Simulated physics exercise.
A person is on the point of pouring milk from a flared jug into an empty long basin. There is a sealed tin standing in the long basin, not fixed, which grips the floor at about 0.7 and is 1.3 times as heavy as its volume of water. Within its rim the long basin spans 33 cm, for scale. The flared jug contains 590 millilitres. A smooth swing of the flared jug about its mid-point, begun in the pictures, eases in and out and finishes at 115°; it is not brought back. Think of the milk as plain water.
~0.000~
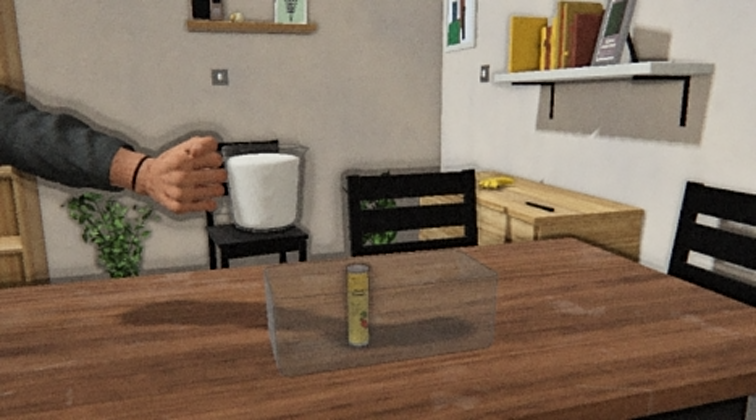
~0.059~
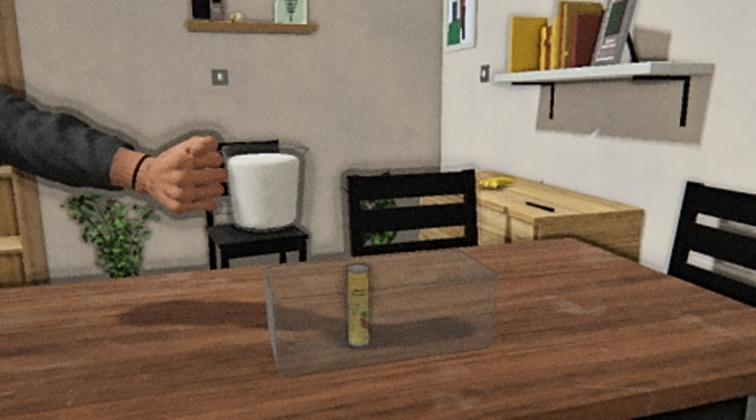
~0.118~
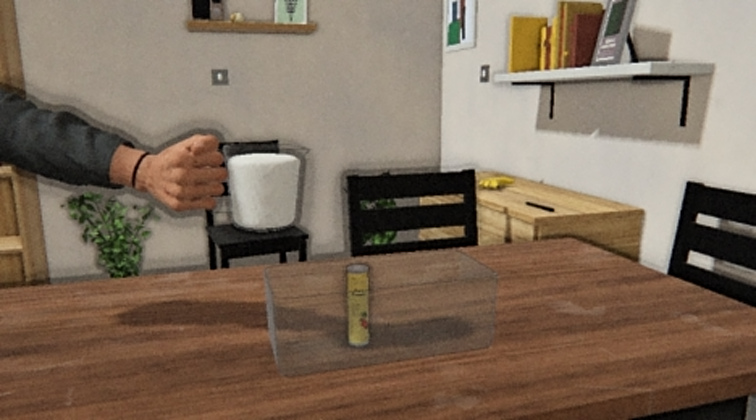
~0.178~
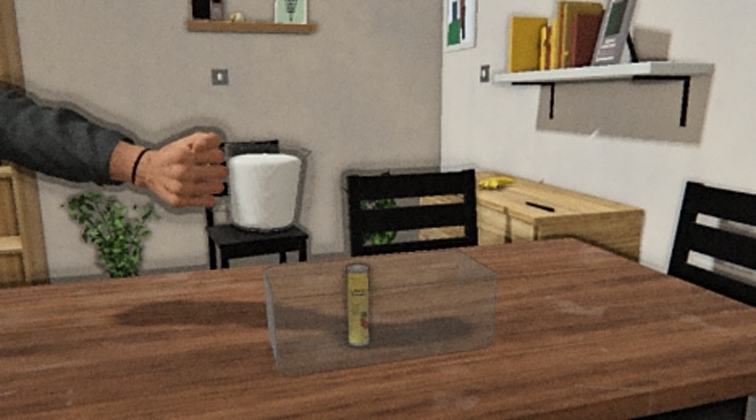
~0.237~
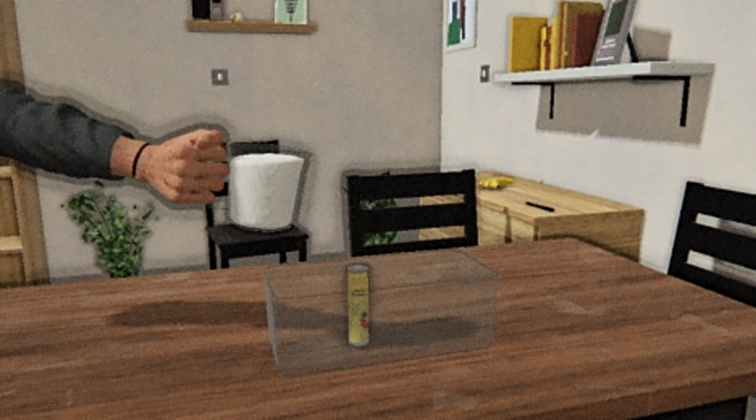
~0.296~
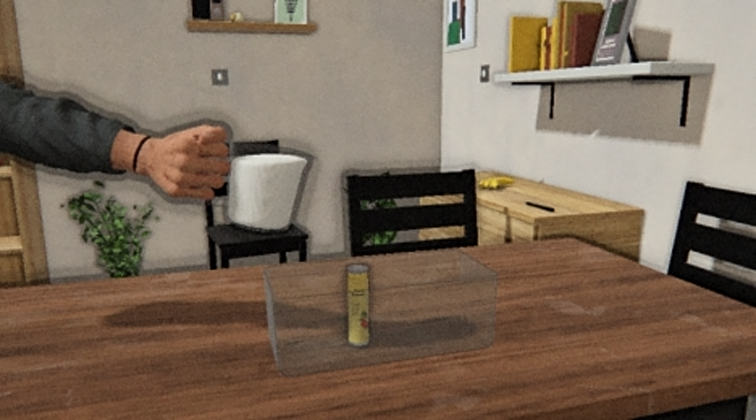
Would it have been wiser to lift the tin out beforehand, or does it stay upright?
It will go down.
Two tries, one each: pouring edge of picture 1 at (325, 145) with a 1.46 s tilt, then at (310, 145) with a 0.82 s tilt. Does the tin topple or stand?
The tin stays vertical the first time and overturns the second time.
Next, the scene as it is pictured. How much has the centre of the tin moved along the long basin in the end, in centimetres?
Shift of tin centre: Approx. 7.5 cm.
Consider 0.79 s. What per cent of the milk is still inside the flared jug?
Near 74 in a hundred.
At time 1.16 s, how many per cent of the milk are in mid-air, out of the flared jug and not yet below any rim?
About 14 per cent.
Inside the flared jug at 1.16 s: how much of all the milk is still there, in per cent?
14 %.
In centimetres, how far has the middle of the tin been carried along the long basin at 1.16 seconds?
Near 0 cm.
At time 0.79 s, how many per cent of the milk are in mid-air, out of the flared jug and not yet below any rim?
At that moment, about 20 percent.
Then, 0.79 s in, the tilt is 66° and 73 per cent is still to pour; the tin stands where it began.
Then, 1.16 s in, the tilt is 104° and 14 per cent is still to pour; the tin stands where it began.
Then, 1.54 s in, the tilt is 115° and 0 per cent is still to pour; the tin lies on its side.
Then, 1.95 s in, the tilt is 115° and 0 per cent is still to pour; the tin lies on its side.
Finally, the tin lies on its side.
